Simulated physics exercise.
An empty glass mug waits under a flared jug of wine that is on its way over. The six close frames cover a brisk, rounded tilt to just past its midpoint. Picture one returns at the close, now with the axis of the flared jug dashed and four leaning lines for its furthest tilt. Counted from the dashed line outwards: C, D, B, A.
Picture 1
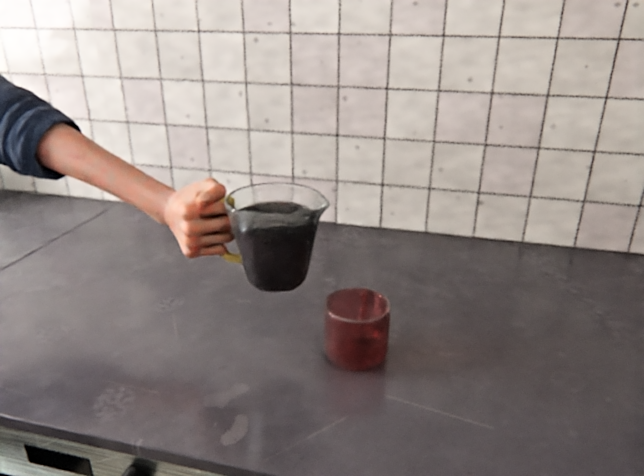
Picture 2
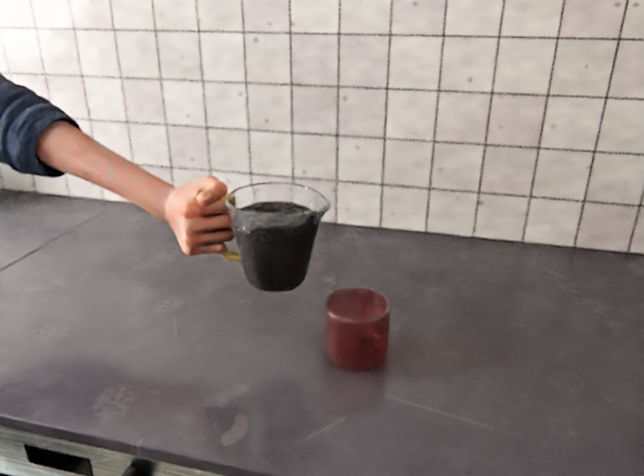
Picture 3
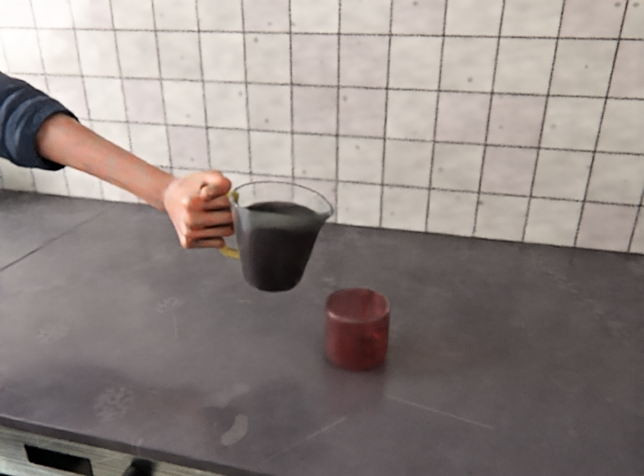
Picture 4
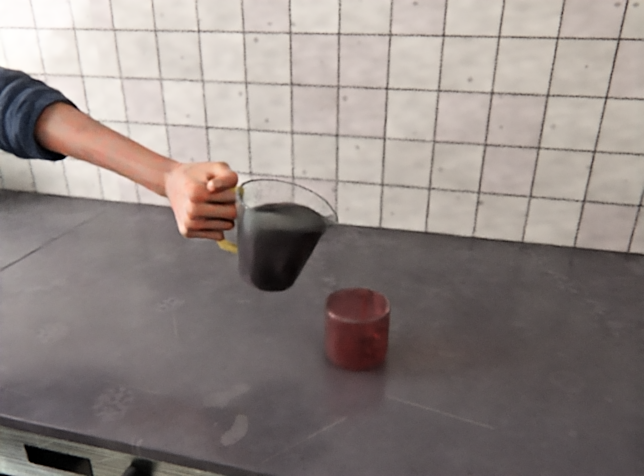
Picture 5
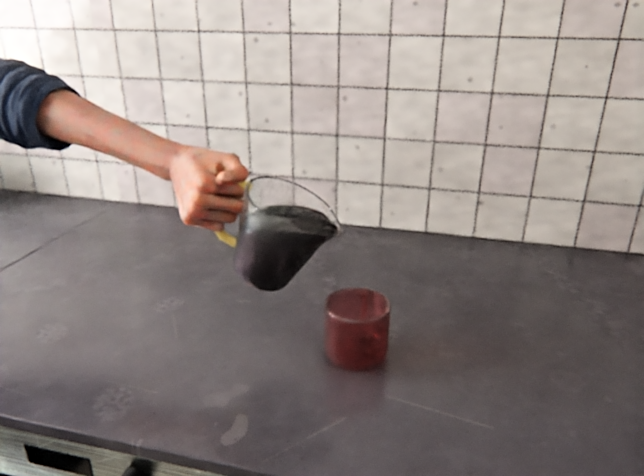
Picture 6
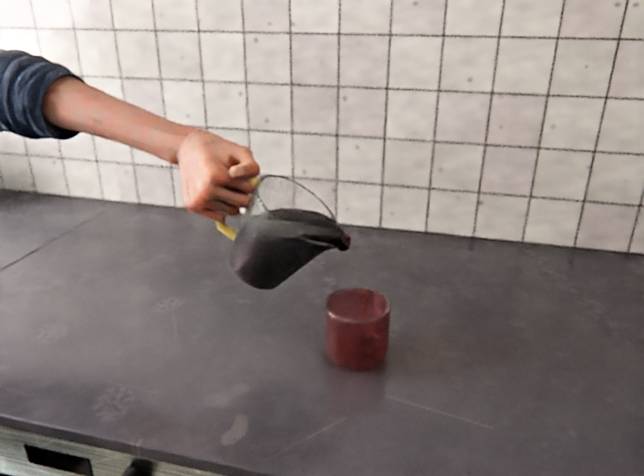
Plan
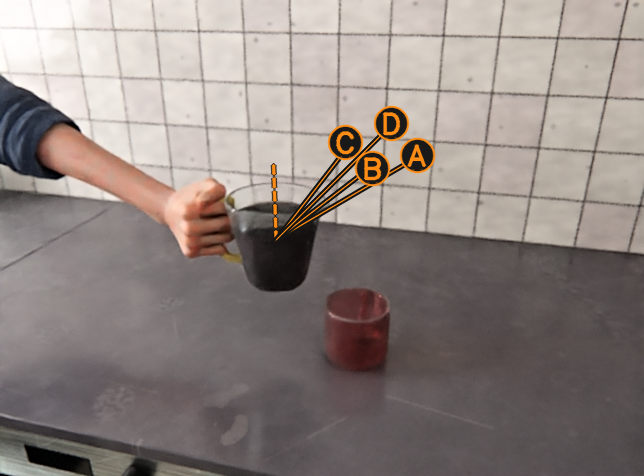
Hand tilting a flared glass jug of dark wine rightward above a reddish glass mug until wine just crosses the lip.
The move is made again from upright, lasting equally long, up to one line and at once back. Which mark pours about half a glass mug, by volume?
B is best.
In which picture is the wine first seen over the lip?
In picture 6.
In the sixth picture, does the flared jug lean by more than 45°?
No, it does not.
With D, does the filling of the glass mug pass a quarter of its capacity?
Yes, clearly.
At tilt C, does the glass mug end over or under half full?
Under.
On the marked copy, A at (403, 165); B at (357, 177); C at (338, 159); D at (379, 136).
With A, the glass mug ends with about 68 % of what it can hold.
With B, the glass mug ends with about 52 % of what it can hold.
With C, the glass mug ends with about 23 % of what it can hold.
With D, the glass mug ends with about 37 % of what it can hold.
